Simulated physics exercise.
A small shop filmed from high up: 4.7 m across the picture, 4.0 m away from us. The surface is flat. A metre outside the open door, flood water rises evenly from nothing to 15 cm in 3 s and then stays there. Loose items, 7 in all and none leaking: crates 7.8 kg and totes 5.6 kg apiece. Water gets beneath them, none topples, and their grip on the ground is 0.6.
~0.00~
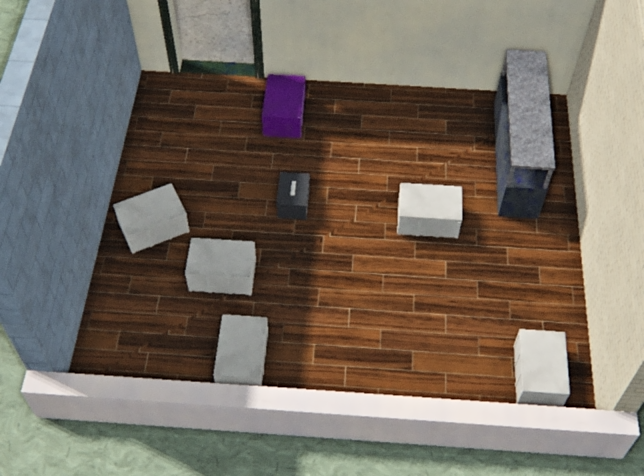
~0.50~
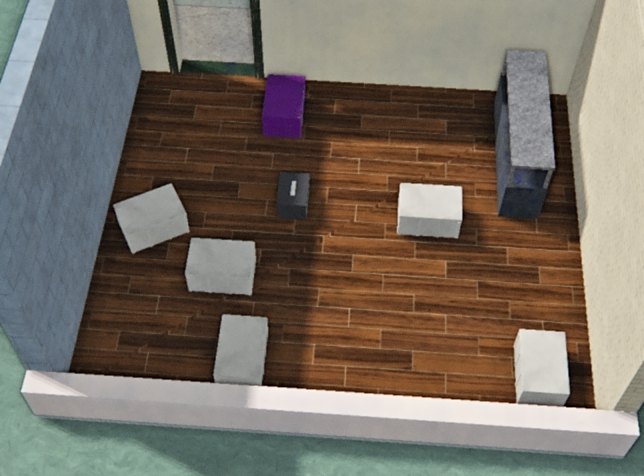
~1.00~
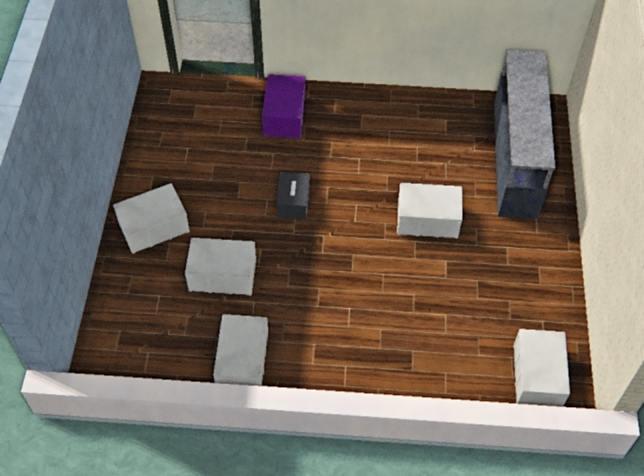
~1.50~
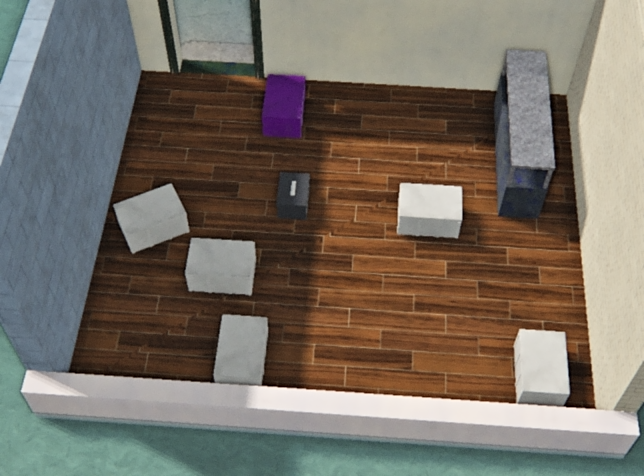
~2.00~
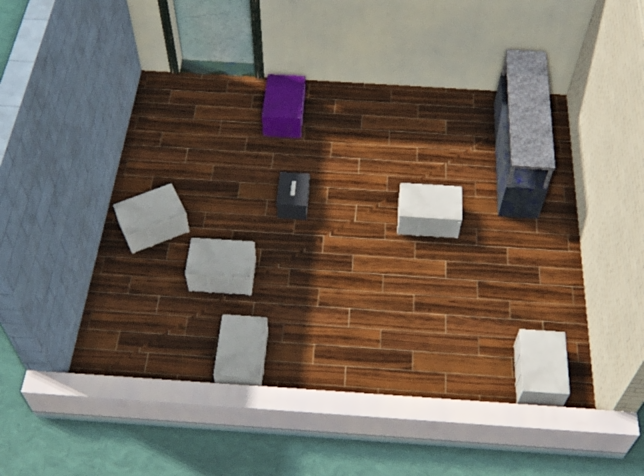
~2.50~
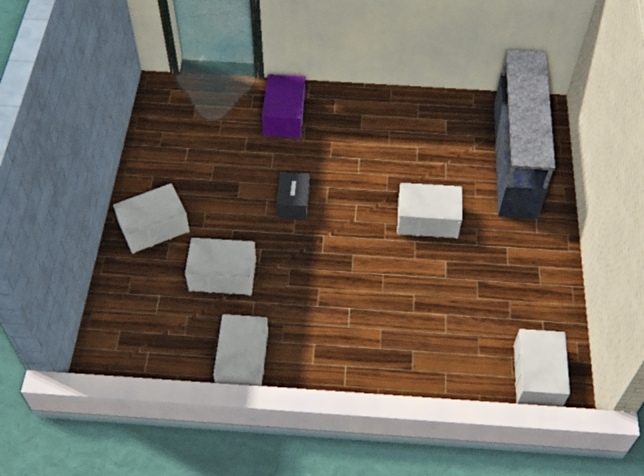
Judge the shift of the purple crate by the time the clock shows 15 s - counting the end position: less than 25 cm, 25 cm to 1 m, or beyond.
The purple crate stays put.
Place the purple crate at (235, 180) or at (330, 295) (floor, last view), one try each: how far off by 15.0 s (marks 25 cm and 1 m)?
In that order: It gets carried off; it gets carried off.
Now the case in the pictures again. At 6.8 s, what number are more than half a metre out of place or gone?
By then 2.
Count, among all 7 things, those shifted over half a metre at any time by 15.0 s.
I count 4.
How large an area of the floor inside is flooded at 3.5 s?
About 2.5 m2.
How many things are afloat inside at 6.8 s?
I count 1.
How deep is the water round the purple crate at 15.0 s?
About 2 cm.
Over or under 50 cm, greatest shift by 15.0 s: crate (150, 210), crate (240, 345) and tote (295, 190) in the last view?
In that order: Past it, over, short of it.
After 3.5 s the purple crate is near (284, 96), 0.0 m from its start, aground; 0 afloat.
After 6.8 s the purple crate is near (289, 96), 0.1 m from its start, aground; 1 afloat.
After 11.0 s the purple crate is near (289, 96), 0.1 m from its start, aground; 3 afloat.
After 15.0 s the purple crate is near (289, 96), 0.1 m from its start, aground; 4 afloat.
